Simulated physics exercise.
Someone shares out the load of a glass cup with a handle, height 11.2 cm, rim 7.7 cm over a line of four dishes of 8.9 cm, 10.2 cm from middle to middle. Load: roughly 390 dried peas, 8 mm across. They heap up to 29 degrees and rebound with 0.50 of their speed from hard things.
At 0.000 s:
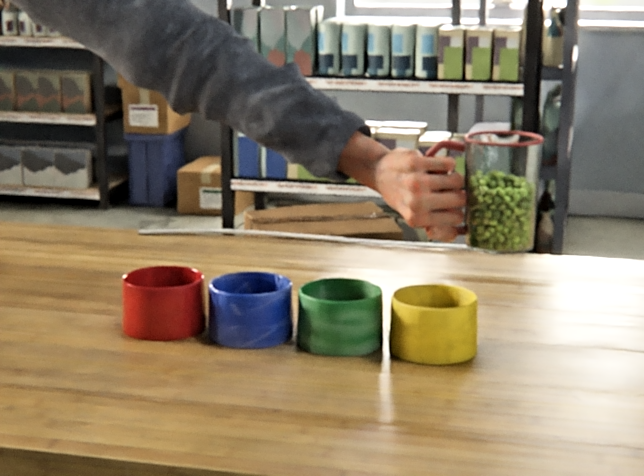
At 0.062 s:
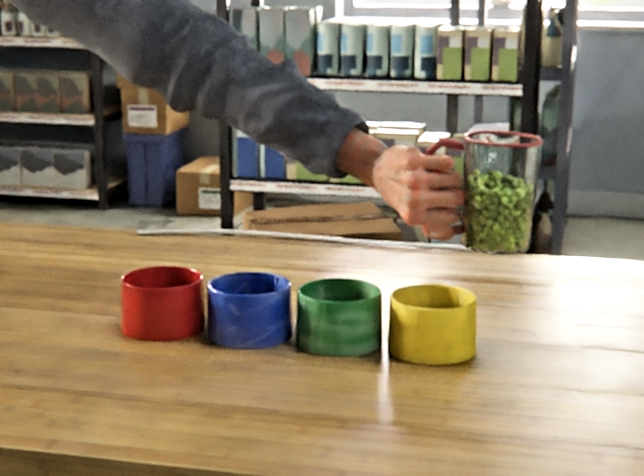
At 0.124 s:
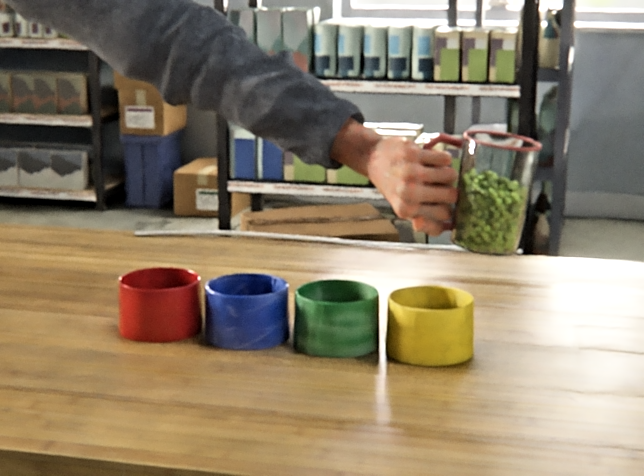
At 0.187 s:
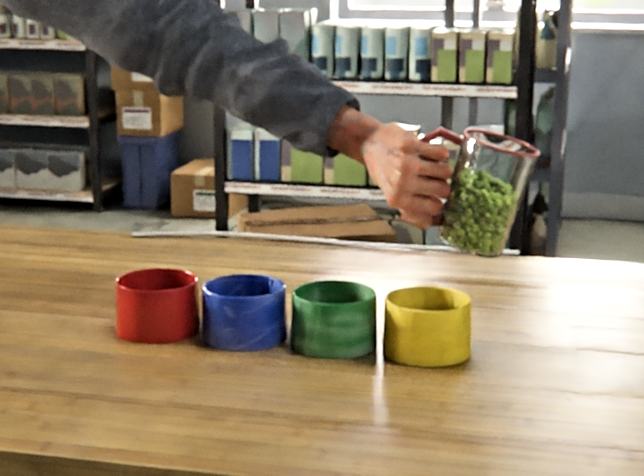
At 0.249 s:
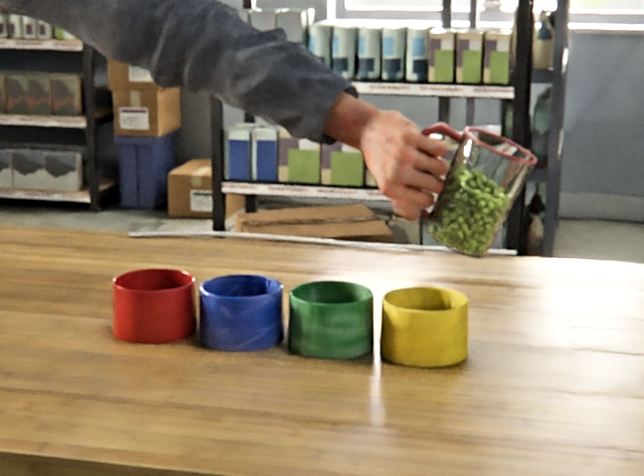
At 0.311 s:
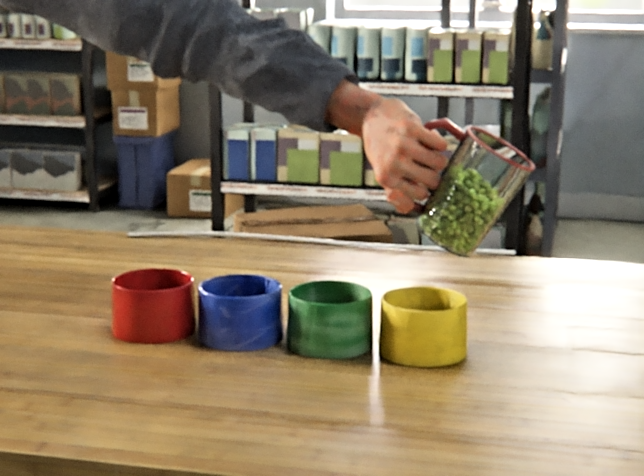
A hand holding a clear, red-rimmed cup of green peas by its handle tilts it steadily to the right while shifting it slightly left, behind a row of red, blue, green and yellow dishes on a wooden table.
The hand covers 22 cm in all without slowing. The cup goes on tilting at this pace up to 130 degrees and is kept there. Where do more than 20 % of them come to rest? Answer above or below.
Red below, blue below, green below, yellow above, counter above.
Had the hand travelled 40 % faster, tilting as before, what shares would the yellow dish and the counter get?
Yellow 100; counter 0.
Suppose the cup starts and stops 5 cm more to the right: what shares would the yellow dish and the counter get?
Then: Yellow 0; counter 100.
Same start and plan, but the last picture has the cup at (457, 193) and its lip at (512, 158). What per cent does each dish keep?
Red 0, blue 0, green 90, yellow 0.
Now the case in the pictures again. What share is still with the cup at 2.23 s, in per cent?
Roughly 0 per cent.
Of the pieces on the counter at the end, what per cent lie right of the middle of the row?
About 100 per cent.
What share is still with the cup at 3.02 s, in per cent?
Roughly 0 per cent.
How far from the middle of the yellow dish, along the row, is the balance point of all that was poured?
Some 7 cm to the right.
Then, at 1.46 s, tilt 130 degrees; cup holds 0 %, yellow 50 %.
After 2.23 s, tilt 130 degrees; cup holds 0 %, yellow 50 %.
Then, at 3.02 s, tilt 130 degrees; cup holds 0 %, yellow 50 %.
At rest (3.3 s), red 0 %, blue 0 %, green 0 %, yellow 50 %, counter 50 %.
